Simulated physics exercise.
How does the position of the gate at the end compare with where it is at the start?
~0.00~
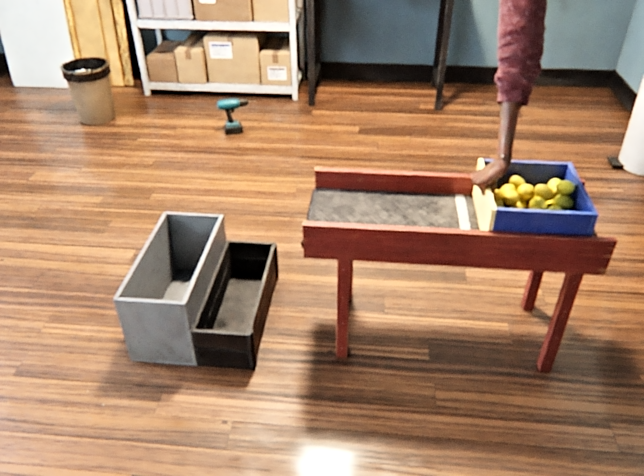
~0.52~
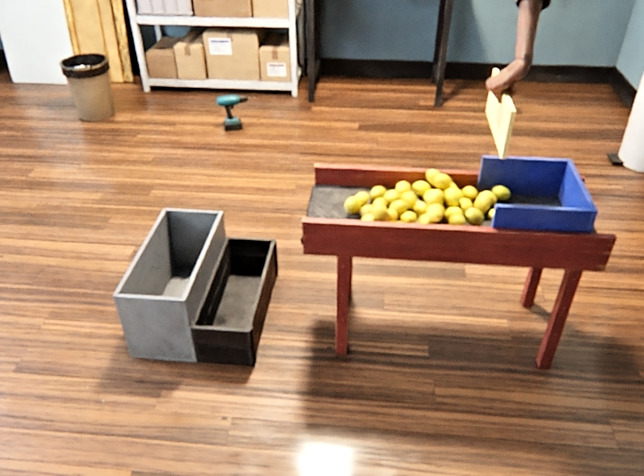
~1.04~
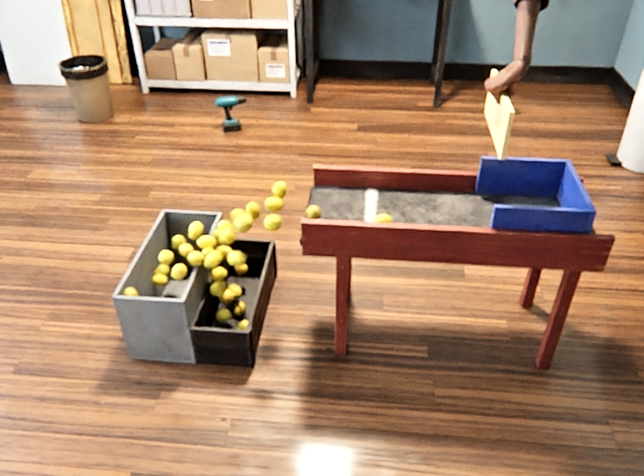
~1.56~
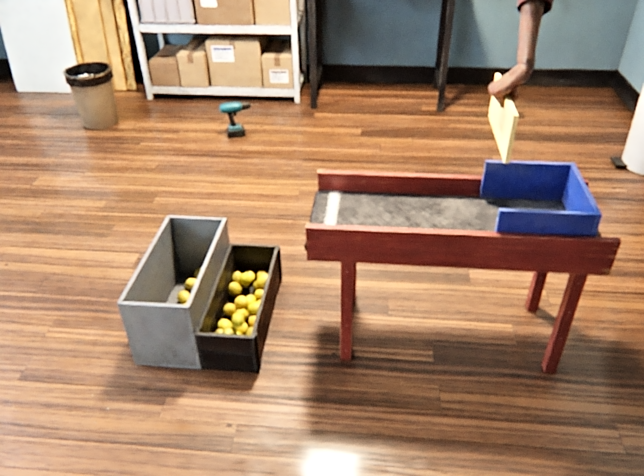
At the start the gate stands down at the belt, at the open left side of the blue pen. At the end a hand holds it upright, raised clear above the belt.
